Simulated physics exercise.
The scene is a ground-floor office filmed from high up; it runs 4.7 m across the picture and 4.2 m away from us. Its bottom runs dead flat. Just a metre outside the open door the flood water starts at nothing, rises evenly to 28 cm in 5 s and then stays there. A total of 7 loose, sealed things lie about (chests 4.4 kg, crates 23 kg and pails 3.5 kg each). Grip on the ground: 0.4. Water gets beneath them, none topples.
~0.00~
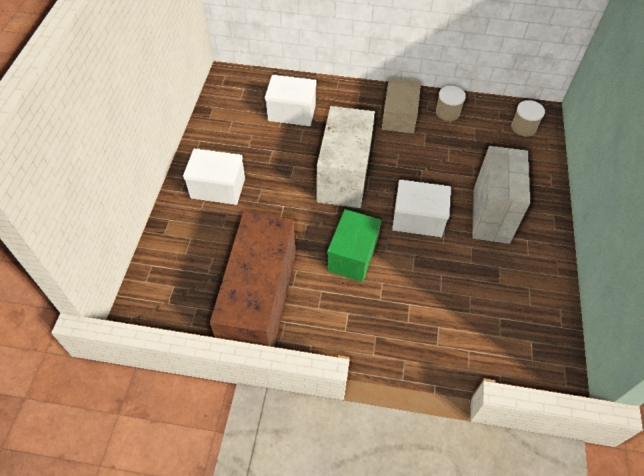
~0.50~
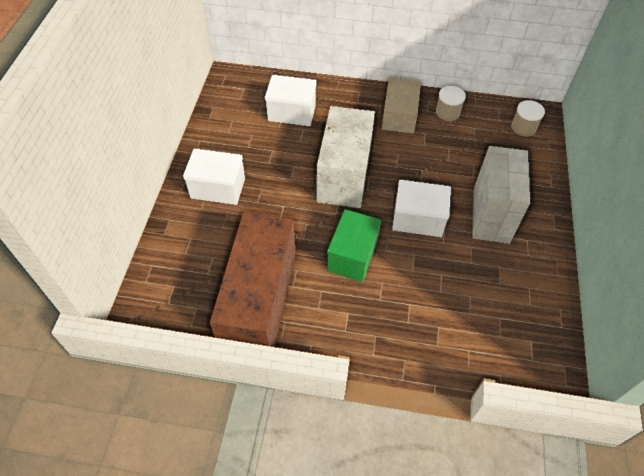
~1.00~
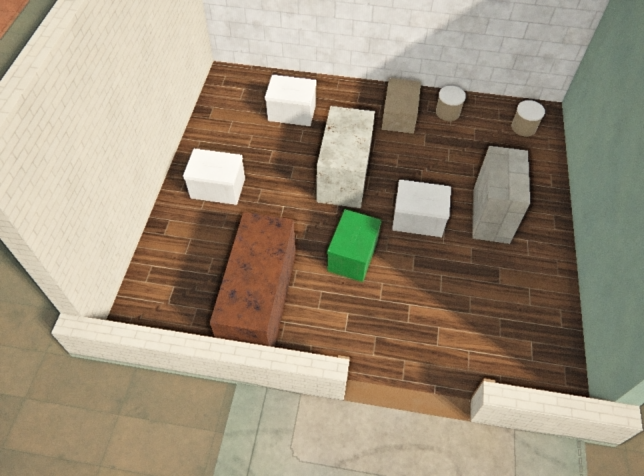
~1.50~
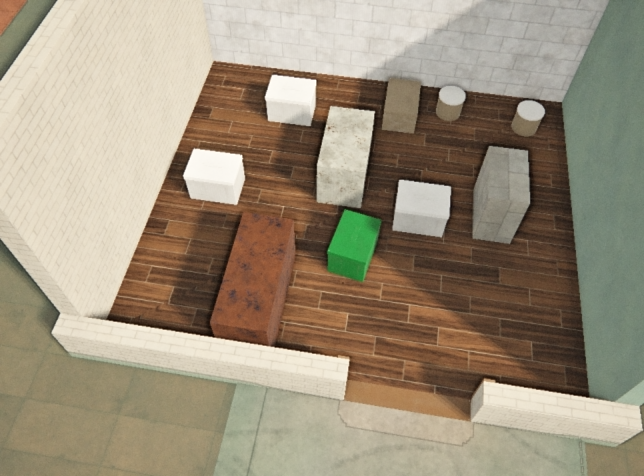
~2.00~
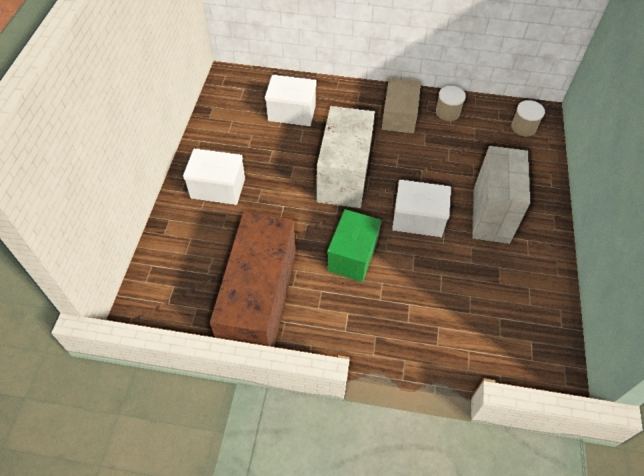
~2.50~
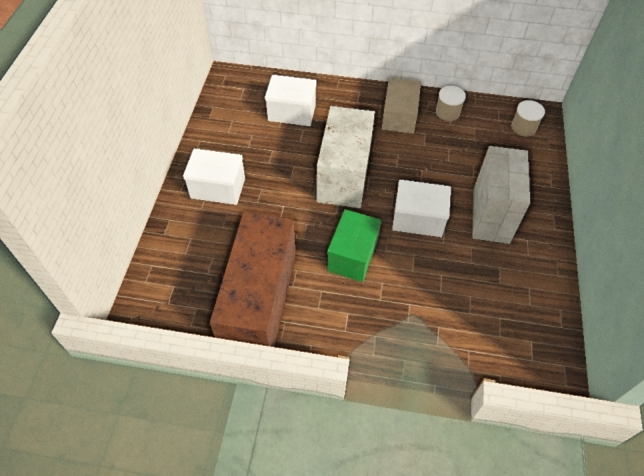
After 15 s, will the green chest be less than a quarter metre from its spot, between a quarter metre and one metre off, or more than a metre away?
The green chest will be more than a metre away.
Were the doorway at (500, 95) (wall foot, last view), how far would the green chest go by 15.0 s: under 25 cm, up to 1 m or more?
Well, the green chest ends up distant in that setup.
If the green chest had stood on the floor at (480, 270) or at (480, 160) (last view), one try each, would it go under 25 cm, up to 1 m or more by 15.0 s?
Try one - it is swept a long way; try two - it is swept a long way.
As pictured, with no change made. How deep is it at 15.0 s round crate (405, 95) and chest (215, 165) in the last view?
Roughly 16 and 20 cm.
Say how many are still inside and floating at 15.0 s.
At that time the total is 7.
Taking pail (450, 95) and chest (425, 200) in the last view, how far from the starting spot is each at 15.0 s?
Shifts: 60 cm / 250 cm.
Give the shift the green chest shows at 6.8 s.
Roughly 200 cm.
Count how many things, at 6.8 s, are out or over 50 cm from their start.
At that time I count 2.
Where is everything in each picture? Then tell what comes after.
The green chest at (355, 235), on the bottom; 0.0 m2 under water; 0 of 7 have shifted, in the first frame.
The green chest at (355, 235), on the bottom; water covers 0.0 m2; 0 of 7 have shifted, in the second frame.
The green chest at (355, 235), on the bottom; water covers 0.0 m2; 0 of 7 have shifted, in the third frame.
The green chest at (355, 235) rests on the ground; 0.0 m2 under water; 0 of 7 have shifted, in the fourth frame.
The green chest at (355, 235), on the bottom; 0.0 m2 under water; 0 of 7 have shifted, in the fifth frame.
The green chest at (355, 235) rests on the ground; water covers 0.6 m2; 0 of 7 have shifted, in the sixth frame.
After 3.5 s the green chest is near (354, 234), 0.0 m from its start, aground; 0 afloat.
After 6.8 s the green chest is near (188, 193), 1.8 m from its start, aground; 3 afloat.
After 11.0 s the green chest is near (196, 270), 1.6 m from its start, afloat; 6 afloat.
After 15.0 s the green chest is near (225, 198), 1.4 m from its start, afloat; 7 afloat.
